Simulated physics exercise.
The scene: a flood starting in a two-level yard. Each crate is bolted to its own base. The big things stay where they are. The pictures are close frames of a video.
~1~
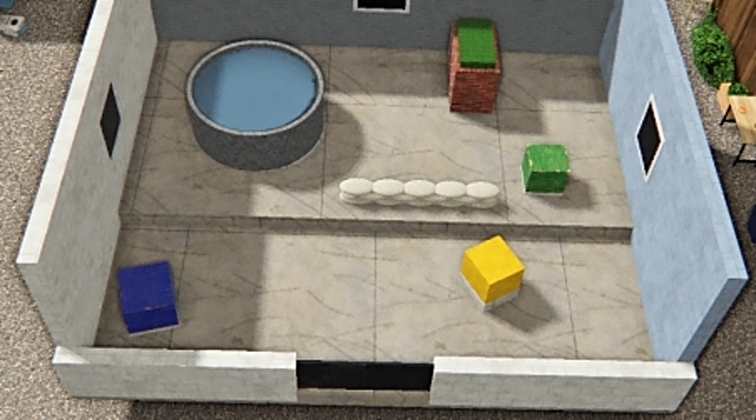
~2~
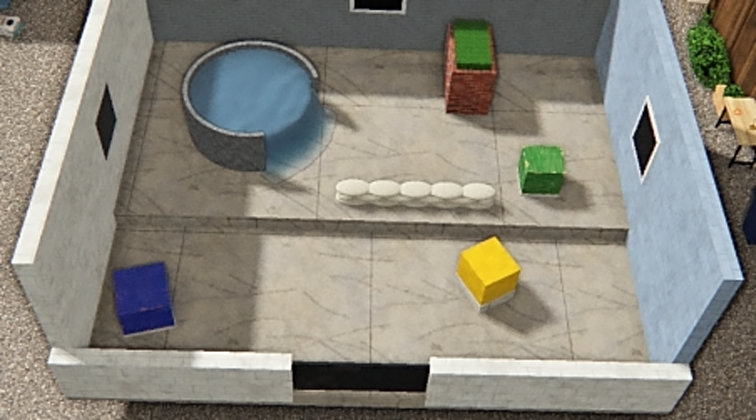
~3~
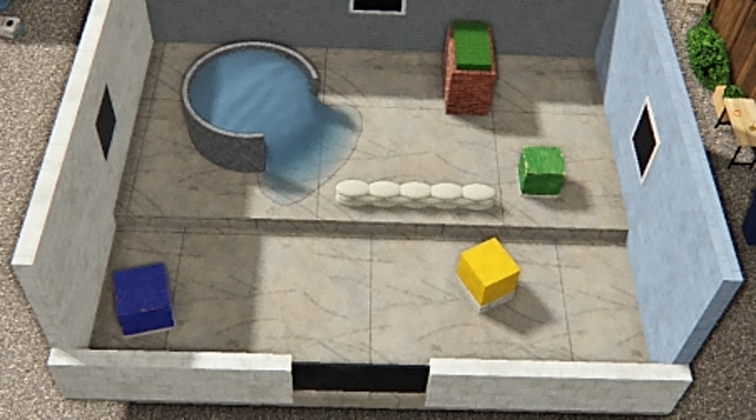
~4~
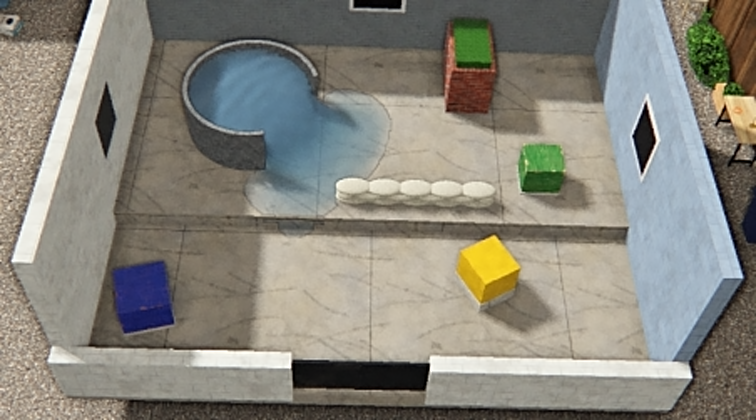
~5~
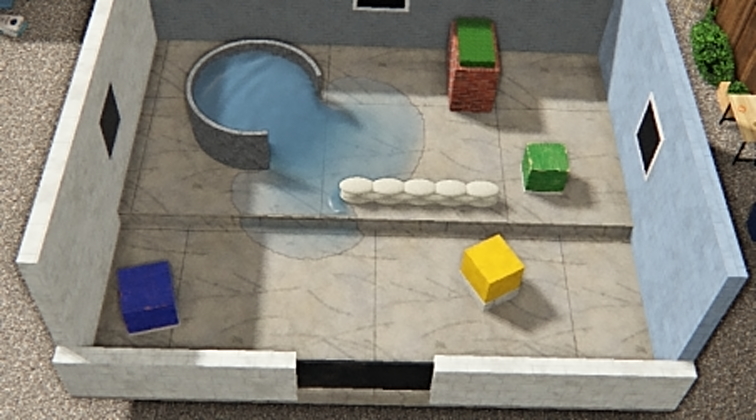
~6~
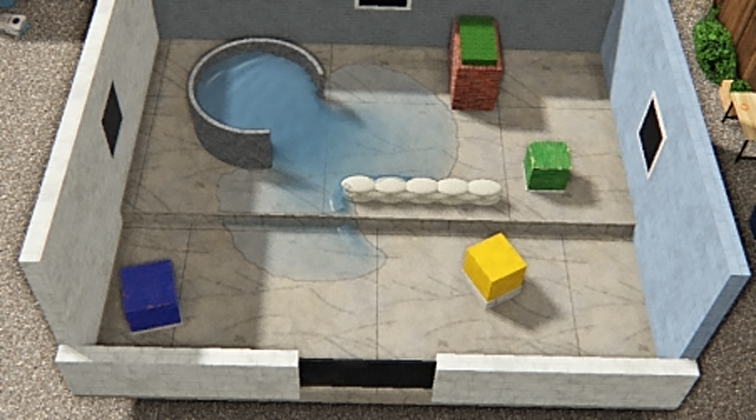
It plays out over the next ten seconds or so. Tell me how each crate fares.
In the end: The green crate is wetted; the yellow crate escapes dry; the blue crate is wetted.
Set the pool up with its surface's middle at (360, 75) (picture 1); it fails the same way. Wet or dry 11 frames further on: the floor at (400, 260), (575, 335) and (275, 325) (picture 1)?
One after the other: Not flooded, covered, dry.
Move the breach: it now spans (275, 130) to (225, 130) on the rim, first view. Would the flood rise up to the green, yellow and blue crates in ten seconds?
In short: Green crate is safe; yellow crate is spared; blue crate is soaked.
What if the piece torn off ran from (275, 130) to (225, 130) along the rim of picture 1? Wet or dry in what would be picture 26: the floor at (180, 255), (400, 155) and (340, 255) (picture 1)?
In that order: Under water, no water, under water.
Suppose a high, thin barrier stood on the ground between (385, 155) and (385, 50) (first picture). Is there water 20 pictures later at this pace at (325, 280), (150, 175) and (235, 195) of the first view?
As listed: Wet, not flooded, dry.
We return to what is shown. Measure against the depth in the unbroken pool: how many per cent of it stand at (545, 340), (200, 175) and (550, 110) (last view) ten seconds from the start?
Roughly 14, 0 and 8 per cent, in turn.
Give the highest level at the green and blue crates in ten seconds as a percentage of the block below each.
Near 880 and 170 in a hundred.
A moment on, water covers 35 % of the floor; the green crate water round its plinth, the yellow crate not reached, the blue crate not reached.
Next, water covers 45 % of the floor; the green crate water round its plinth, the yellow crate water round its plinth, the blue crate water round its plinth.
Then, water covers 65 % of the floor; the green crate water round its plinth, the yellow crate water round its plinth, the blue crate water round its plinth.
Later, water covers 80 % of the floor; the green crate water round its plinth, the yellow crate water round its plinth, the blue crate water round its plinth.
In the end, water covers 90 % of the floor; the green crate was topped, the yellow crate stayed above the water, the blue crate was topped.
